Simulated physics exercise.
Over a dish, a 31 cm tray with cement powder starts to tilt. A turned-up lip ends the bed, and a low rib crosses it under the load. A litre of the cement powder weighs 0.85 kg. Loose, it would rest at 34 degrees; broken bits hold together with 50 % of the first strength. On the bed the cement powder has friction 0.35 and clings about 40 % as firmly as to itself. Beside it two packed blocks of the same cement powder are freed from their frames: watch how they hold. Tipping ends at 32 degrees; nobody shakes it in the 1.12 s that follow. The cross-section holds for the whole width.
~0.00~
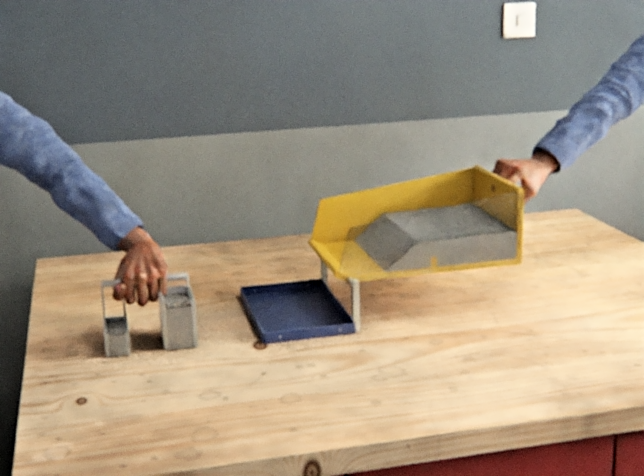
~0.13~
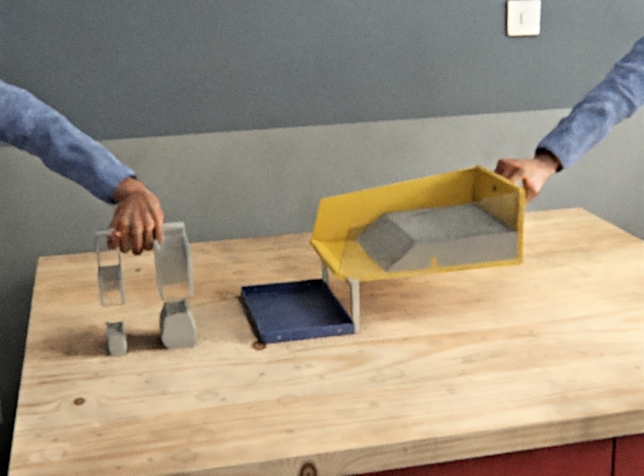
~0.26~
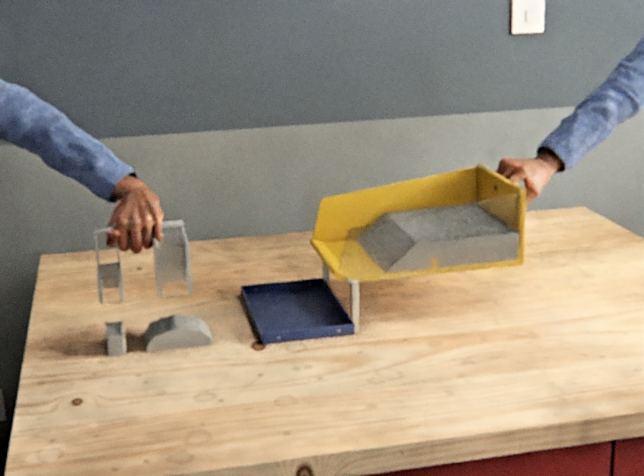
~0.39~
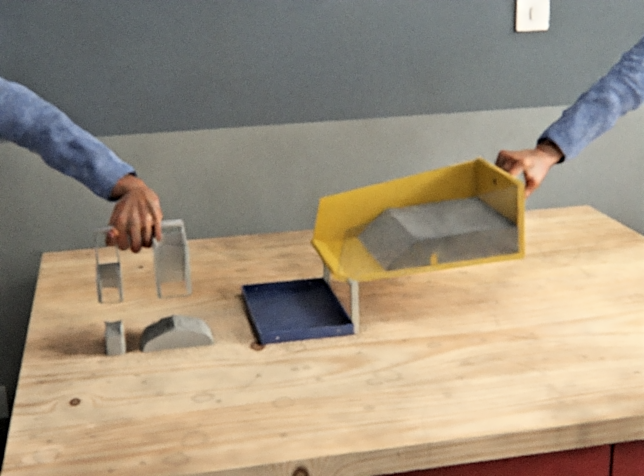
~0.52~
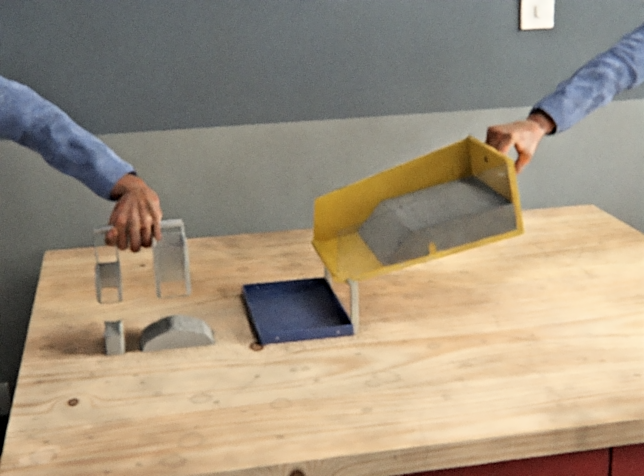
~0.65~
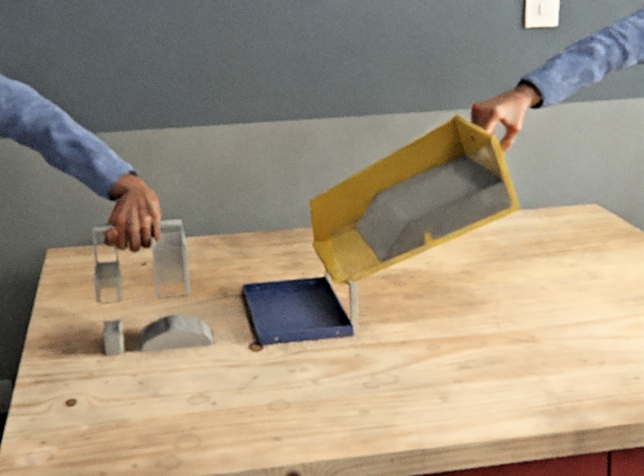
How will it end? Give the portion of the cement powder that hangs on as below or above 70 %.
The portion of the cement powder that hangs on is below 70 %.
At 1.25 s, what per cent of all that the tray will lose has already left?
About 60 %.
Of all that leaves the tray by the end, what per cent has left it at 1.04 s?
Some 10 per cent.
After 0.83 s, the tilt is 30 degrees and 100 % is on the bed.
After 1.04 s, the tilt is 32 degrees and 96 % is on the bed.
After 1.25 s, the tilt is 32 degrees and 76 % is on the bed.
After 1.46 s, the tilt is 32 degrees and 67 % is on the bed.
After 2.03 s, the tilt is 32 degrees and 58 % is on the bed.
